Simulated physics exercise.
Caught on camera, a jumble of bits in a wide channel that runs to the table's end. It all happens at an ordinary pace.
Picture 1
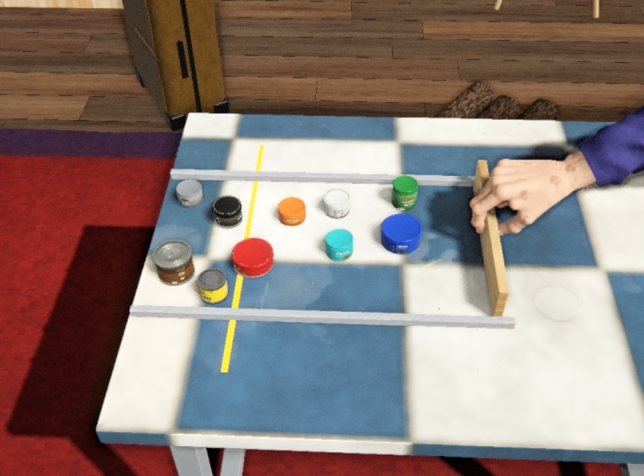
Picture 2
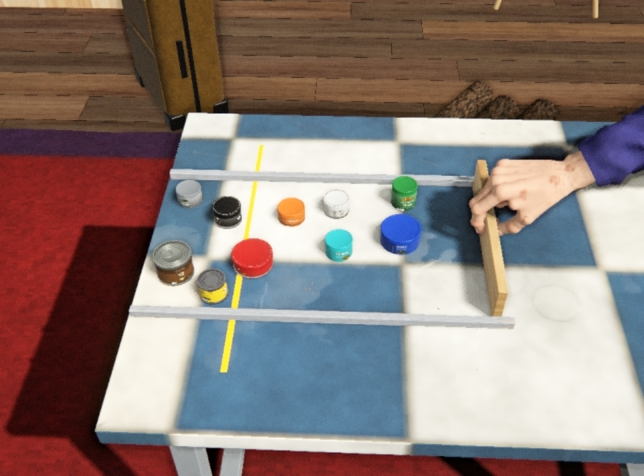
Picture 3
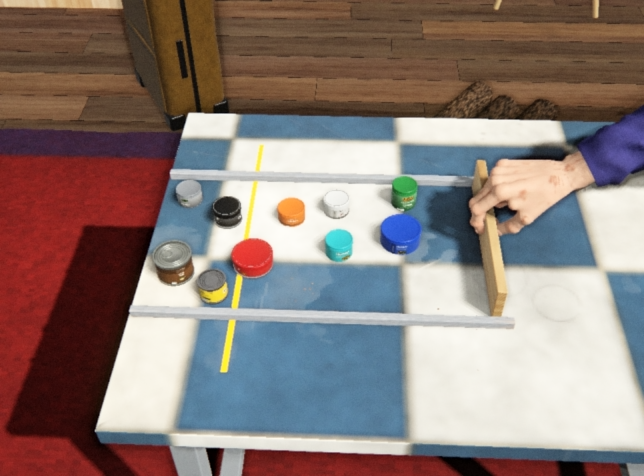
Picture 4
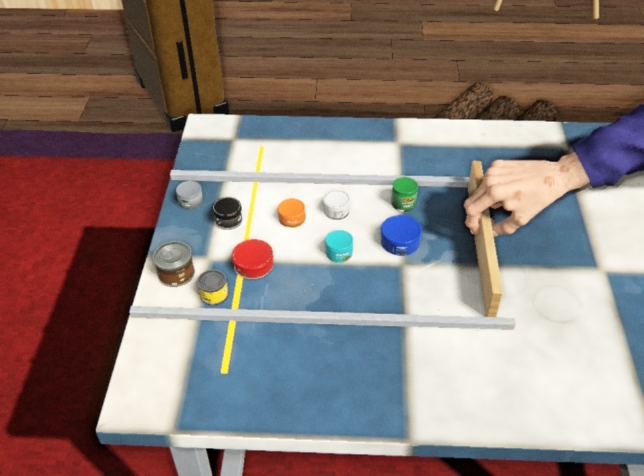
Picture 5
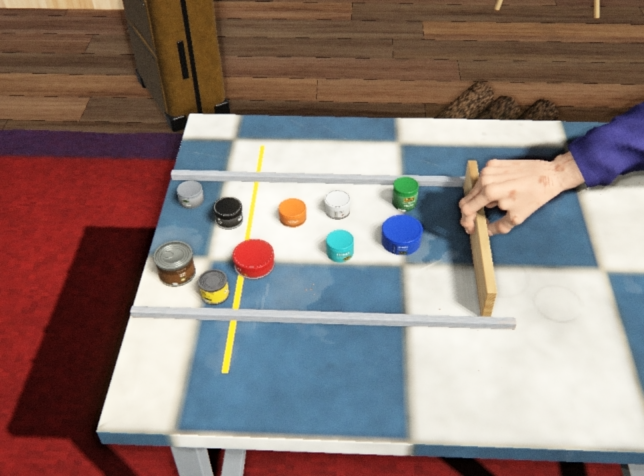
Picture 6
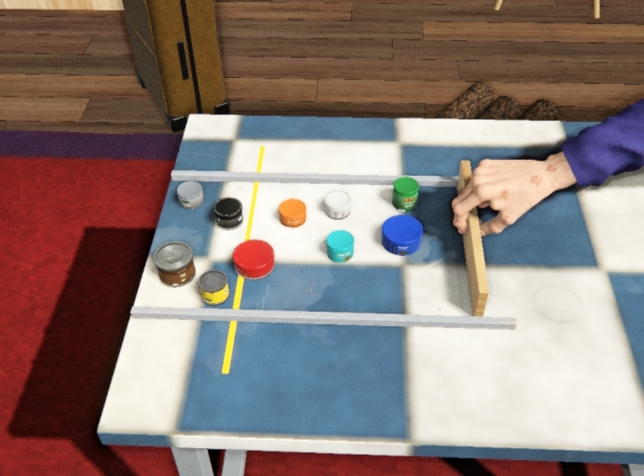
We see small, colourful tubs and tins standing still between two rails on a checkered table crossed by yellow tape, while a hand at the right slides an upright wooden board slightly left, without touching them.
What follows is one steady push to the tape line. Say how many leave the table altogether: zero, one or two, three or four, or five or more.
Here the number that fall off is zero.
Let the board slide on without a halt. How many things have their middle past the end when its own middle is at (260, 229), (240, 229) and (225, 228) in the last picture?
Place by place, 0, 0 and 1.
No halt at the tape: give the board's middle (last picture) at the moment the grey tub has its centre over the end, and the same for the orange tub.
Its middle is around (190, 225) and around (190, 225).
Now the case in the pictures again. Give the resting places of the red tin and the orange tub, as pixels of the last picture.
First (196, 262), then (213, 211).
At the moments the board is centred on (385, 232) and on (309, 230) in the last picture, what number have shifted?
By then 3, and 5.
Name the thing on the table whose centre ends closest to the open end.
The brown pot.
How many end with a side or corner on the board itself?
In contact: 4.
A little later, none off yet; grey tub at rest near (191, 195); brown pot at rest near (175, 265); yellow tin at rest near (214, 288).
When it is over, the number that fall off is zero.
